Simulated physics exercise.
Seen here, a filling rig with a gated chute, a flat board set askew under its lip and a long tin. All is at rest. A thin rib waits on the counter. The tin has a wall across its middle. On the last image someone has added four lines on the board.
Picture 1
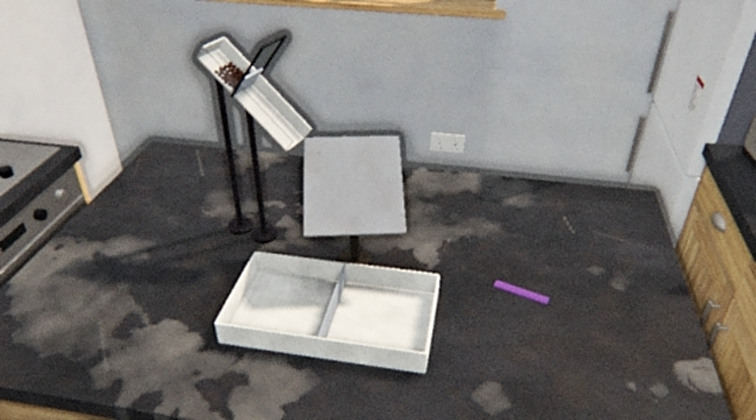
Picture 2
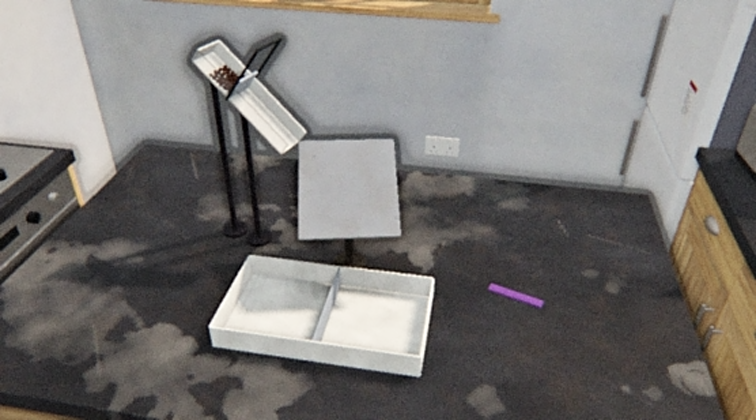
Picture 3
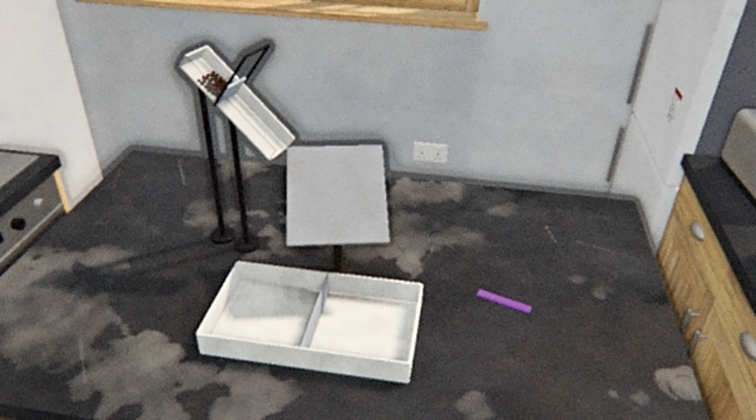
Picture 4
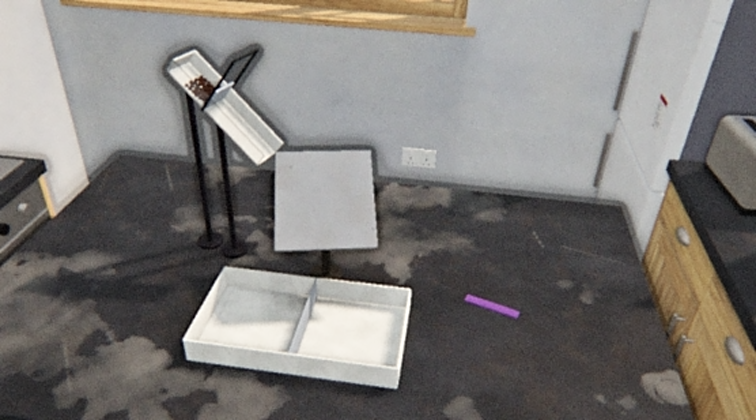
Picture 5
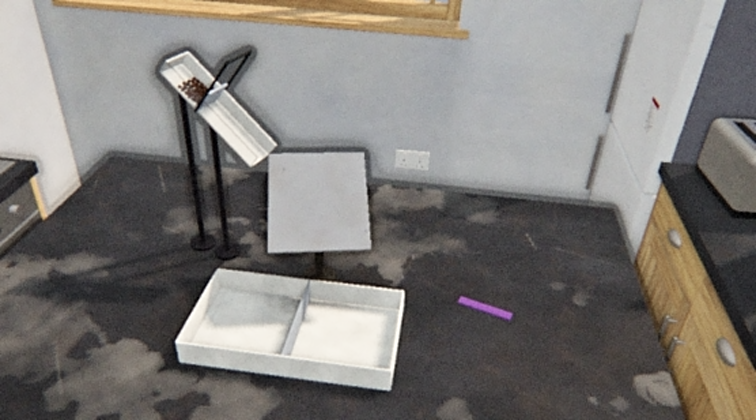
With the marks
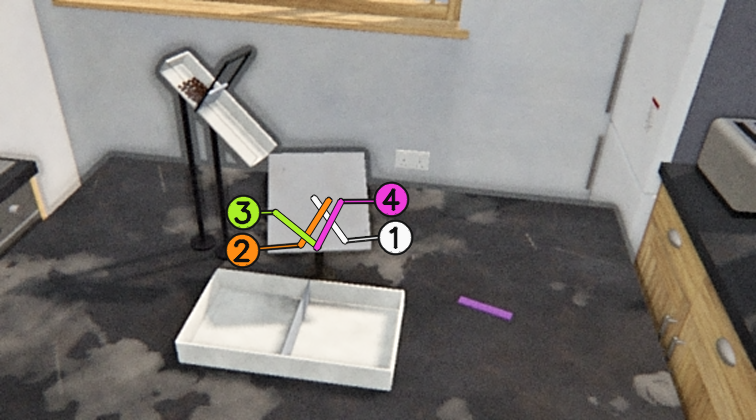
The footage shows a still countertop setup of a raised, sloping chute holding small brown pieces, a tilted grey board, a white divided tray and a purple strip, while the view drifts slightly and nothing else moves.
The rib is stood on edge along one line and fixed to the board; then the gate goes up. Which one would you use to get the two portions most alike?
Best: 4.
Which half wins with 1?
More lands on the right.
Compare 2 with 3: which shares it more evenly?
That would be 2.
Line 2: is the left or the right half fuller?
The left half.
On the marked copy, line 1 from (314, 198) to (345, 240); line 2 from (328, 200) to (300, 245); line 3 from (275, 212) to (318, 246); line 4 from (340, 201) to (316, 247).
Choosing 1, of what is caught, a small part in the left half, nearly all in the right.
Choosing 2, of what is caught, most in the left half, a small part in the right.
Choosing 3, of what is caught, none in the left half, all in the right.
Choosing 4, of what is caught, about a third in the left half, about two thirds in the right.
